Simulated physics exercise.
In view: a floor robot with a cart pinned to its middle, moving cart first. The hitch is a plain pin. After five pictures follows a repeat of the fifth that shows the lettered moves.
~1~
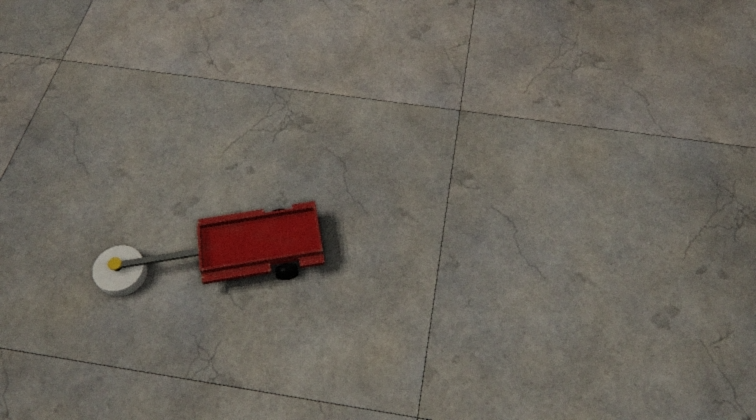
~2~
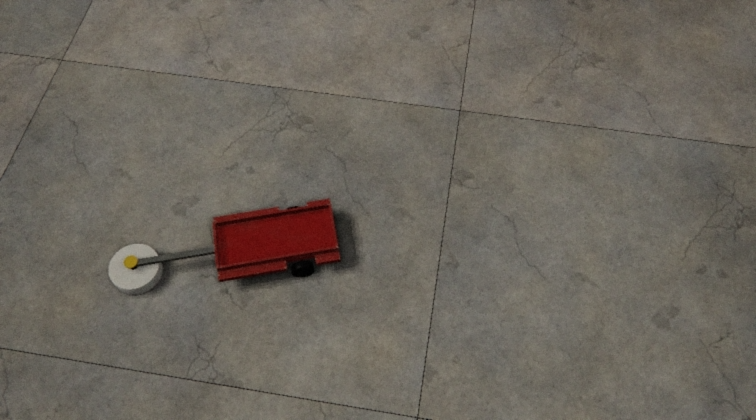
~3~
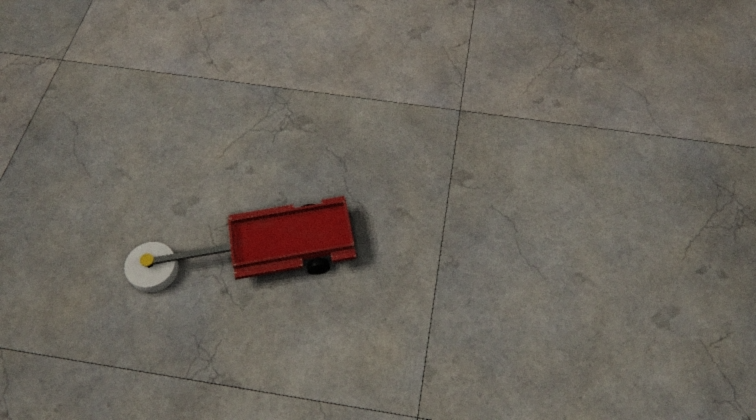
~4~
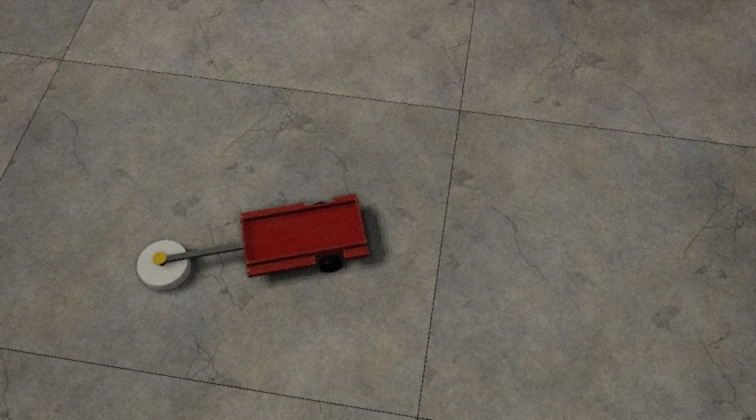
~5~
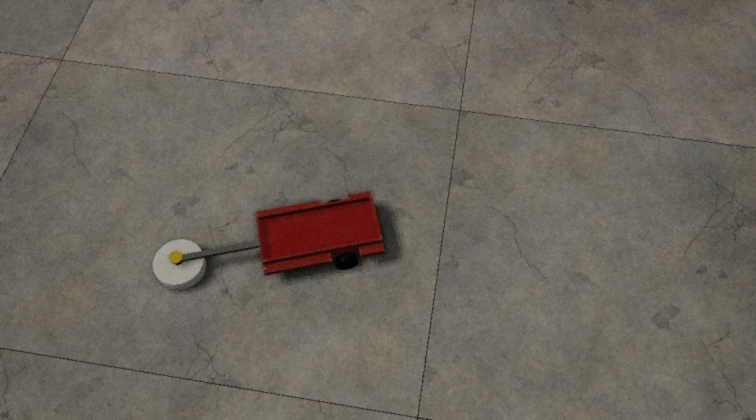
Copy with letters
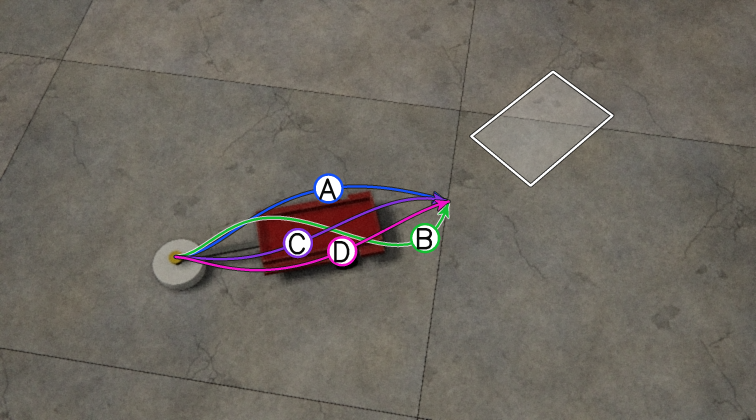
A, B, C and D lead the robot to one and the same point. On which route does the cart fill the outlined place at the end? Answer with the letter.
Take D.
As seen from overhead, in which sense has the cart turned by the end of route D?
On that route, anticlockwise.
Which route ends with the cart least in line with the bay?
The widest miss is A.
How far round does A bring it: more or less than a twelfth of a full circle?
It turns more than that.
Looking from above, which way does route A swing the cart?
It turns clockwise.
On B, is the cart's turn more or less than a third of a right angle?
Less than that.
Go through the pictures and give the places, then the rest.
Robot (119, 269); red cart (260, 240), in the first frame.
Robot (135, 268); red cart (276, 238), in the second frame.
Robot (151, 266); red cart (291, 235), in the third frame.
Robot (163, 264); red cart (304, 233), in the fourth frame.
Robot (179, 263); red cart (319, 231), in the fifth frame.
On the marked copy, A from (175, 257) via (311, 192) to (446, 201); B from (175, 257) via (317, 225) to (448, 204); C from (175, 257) via (315, 236) to (446, 201); D from (175, 257) via (324, 258) to (449, 201); the bay at (542, 126).
With D. Early on, robot (279, 275), cart (405, 209).
Further on, robot (373, 243), cart (483, 167).
At the end, robot (448, 208), cart (543, 127); the cart stands in the bay.
As for the rest, A leaves the cart at (583, 258), out of the bay; B leaves the cart at (588, 197), out of the bay; C leaves the cart at (577, 168), out of the bay.
